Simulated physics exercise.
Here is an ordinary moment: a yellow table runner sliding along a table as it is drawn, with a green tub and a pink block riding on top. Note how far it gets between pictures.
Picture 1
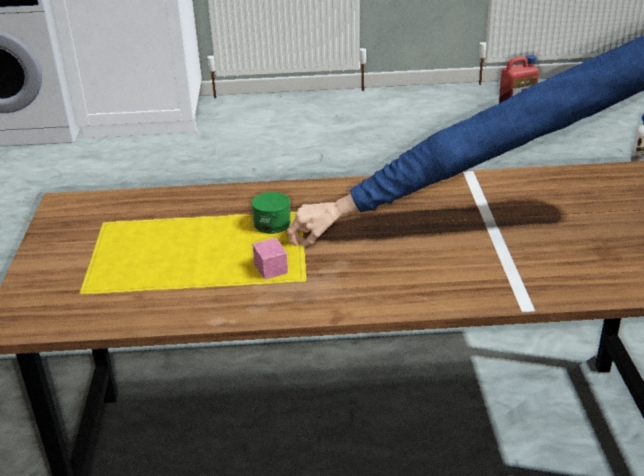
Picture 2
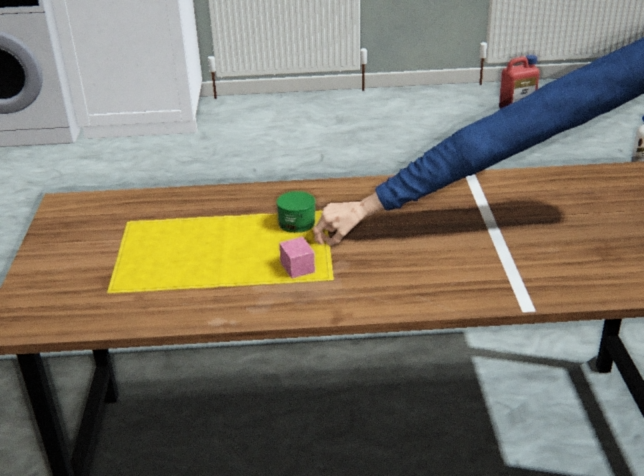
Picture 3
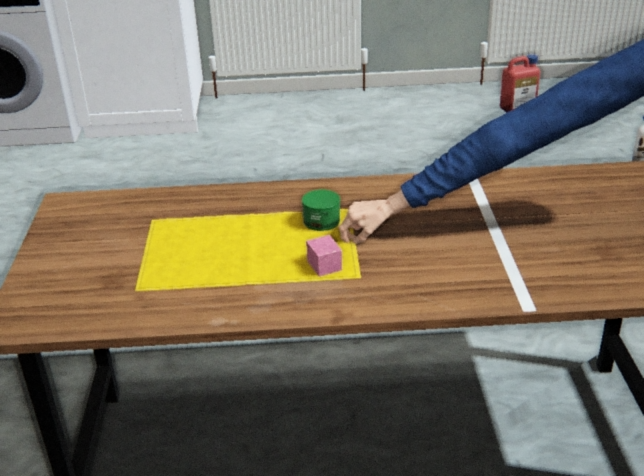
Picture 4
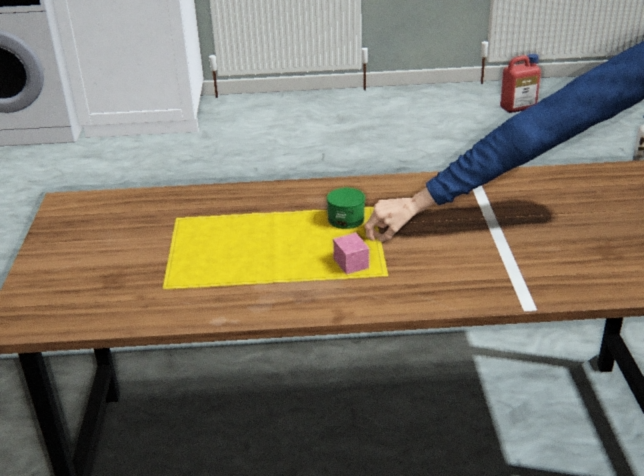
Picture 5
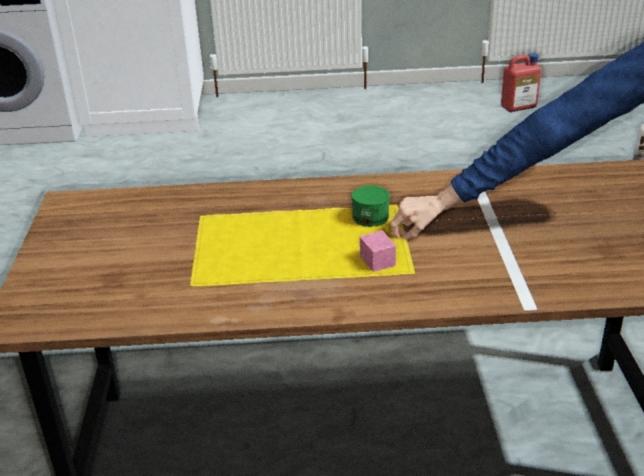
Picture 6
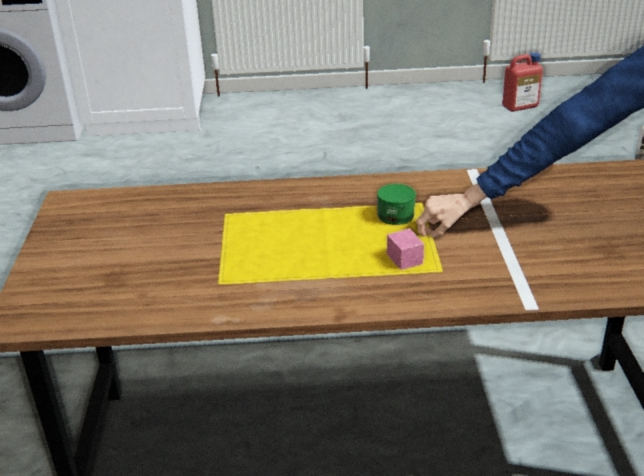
A hand pulling a yellow table runner rightward across a wooden table, carrying a green tub and pink block towards white tape.
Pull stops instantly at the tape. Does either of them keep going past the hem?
Green tub: Yes, it goes past. Pink block: Yes, it goes past.
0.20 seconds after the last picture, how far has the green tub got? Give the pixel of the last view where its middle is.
Approx. position: (488, 199).
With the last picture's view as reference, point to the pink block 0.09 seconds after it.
Position at that moment: Near (452, 247).
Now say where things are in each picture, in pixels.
Table runner end (306, 281); green tub (271, 201); pink block (269, 248); tape (523, 297), in the first frame.
Table runner end (333, 280), far hem (108, 293); pink block (296, 247), in the second frame.
Table runner end (360, 278); green tub (321, 199), in the third frame.
Table runner end (388, 276), far hem (163, 289); pink block (351, 243), in the fourth frame.
Table runner end (415, 274); green tub (371, 195), in the fifth frame.
Table runner end (442, 272), far hem (219, 284); green tub (397, 193); pink block (406, 239); tape (526, 295), in the sixth frame.
Then, 0.09 s later than the last view, hem short of the tape; green tub on the cloth near (440, 202); pink block on the cloth near (453, 247).
Then, 0.20 s later than the last view, hem at the tape; green tub ahead of the hem near (488, 199); pink block on the cloth near (505, 244).
Finally, hem at the tape; green tub ahead of the hem near (524, 199); pink block ahead of the hem near (543, 243). The green tub leaves the cloth and the pink block shoots off the front.
